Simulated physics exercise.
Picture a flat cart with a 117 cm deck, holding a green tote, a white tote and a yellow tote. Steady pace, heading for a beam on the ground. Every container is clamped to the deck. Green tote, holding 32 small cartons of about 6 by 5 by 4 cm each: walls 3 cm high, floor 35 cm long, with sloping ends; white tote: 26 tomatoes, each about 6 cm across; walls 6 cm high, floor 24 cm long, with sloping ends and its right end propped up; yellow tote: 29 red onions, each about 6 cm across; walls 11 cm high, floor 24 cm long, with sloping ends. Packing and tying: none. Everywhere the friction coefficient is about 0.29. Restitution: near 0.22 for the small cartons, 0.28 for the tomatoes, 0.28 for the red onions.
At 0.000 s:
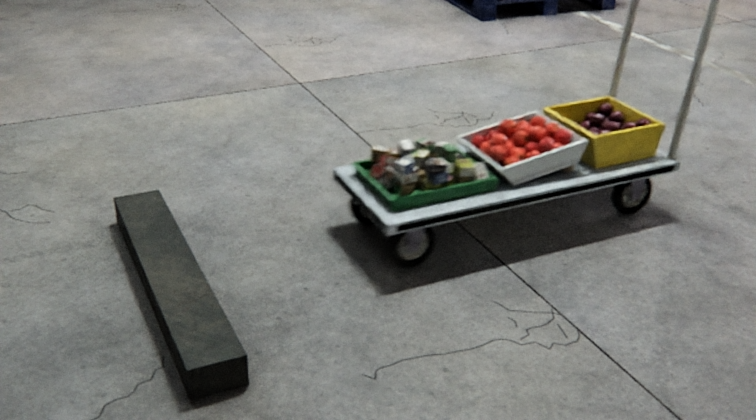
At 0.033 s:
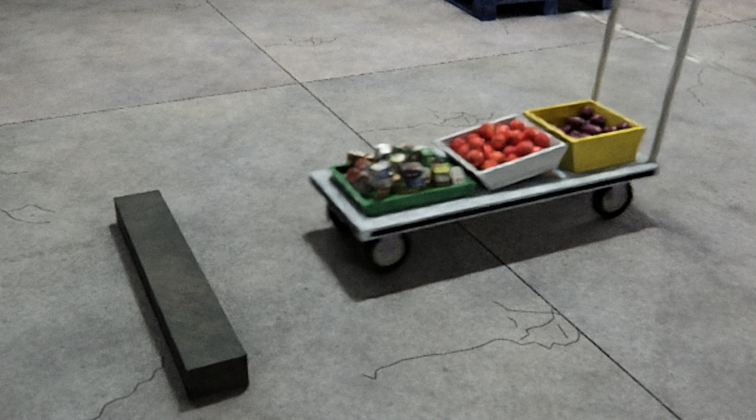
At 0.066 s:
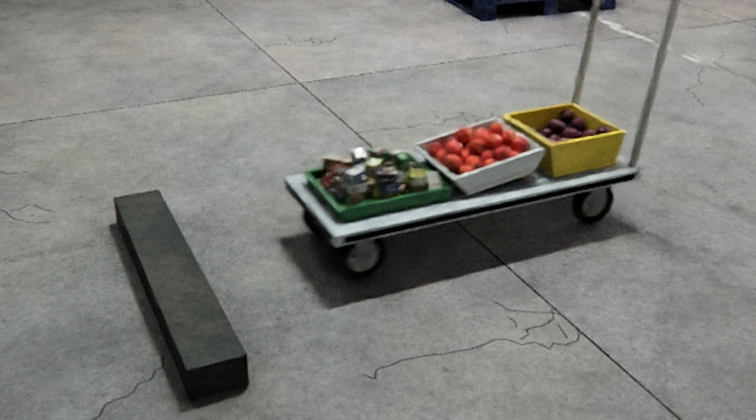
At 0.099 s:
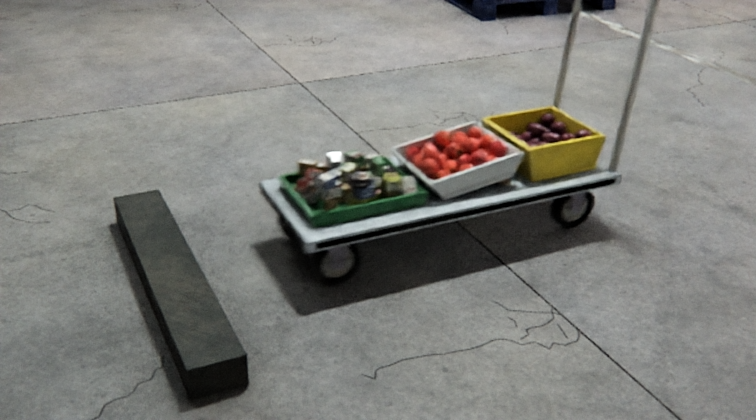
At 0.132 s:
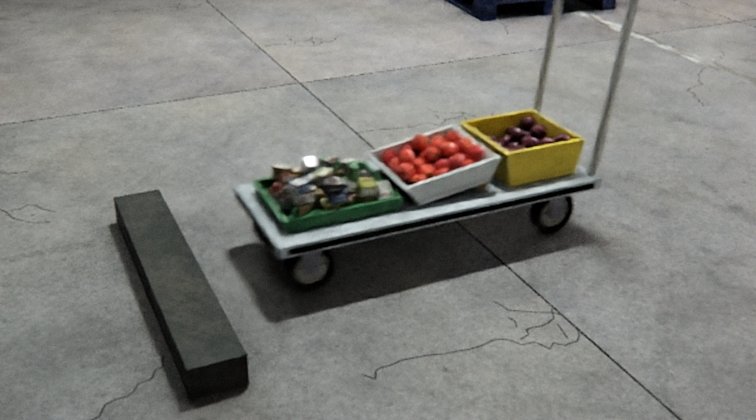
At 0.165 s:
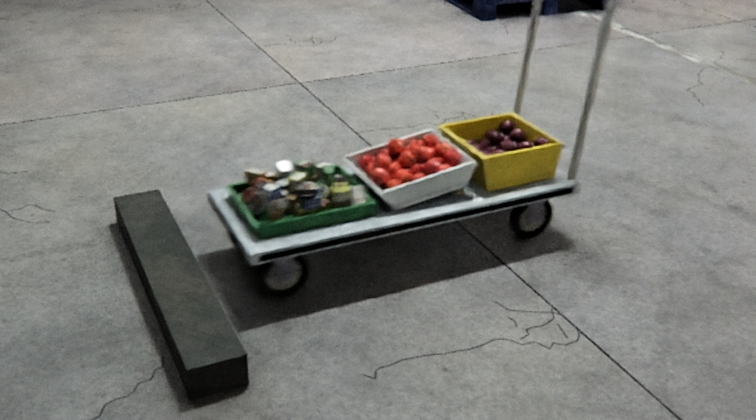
In the video, a flat cart carrying a green tote of small cartons, a white tote of round red items and a yellow tote of red onions rolls steadily left across a concrete floor, drawing closer to a dark beam.
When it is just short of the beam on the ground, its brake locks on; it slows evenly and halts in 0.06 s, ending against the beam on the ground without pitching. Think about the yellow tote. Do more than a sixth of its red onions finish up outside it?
No.
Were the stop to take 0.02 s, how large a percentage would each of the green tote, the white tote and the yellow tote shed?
In that case green tote 50, white tote 50 and yellow tote 10 per cent.
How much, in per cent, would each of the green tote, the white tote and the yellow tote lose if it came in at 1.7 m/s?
Then the green tote sheds 40 per cent of its load, the white tote 20 per cent, and the yellow tote 0 per cent.
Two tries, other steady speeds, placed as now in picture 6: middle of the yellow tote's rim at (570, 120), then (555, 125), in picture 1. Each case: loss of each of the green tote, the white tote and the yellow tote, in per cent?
Losses in order of the tries would be green tote 30 and 30 %, white tote 30 and 10 %, yellow tote 0 and 0 %.
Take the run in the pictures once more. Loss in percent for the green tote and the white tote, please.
Green tote 45 %, white tote 50 %.
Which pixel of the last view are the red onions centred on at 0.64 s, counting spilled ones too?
At about (453, 164).
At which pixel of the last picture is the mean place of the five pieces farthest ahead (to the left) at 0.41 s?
Close to (70, 248).
After 0.19 s, the brake bites.
After 0.29 s, the green tote is down by 7 of 32, the white tote is down by 2 of 26 and the yellow tote has all 29.
After 0.41 s, the green tote is down by 14 of 32, the white tote is down by 9 of 26 and the yellow tote is down by 1 of 29.
After 0.64 s, the green tote is down by 15 of 32, the white tote is down by 13 of 26 and the yellow tote is down by 1 of 29.
Final count (at 1.14 s), the green tote is down by 15 of 32, the white tote is down by 13 of 26 and the yellow tote is down by 1 of 29. Asked share, 1 of 29, 3 per cent.
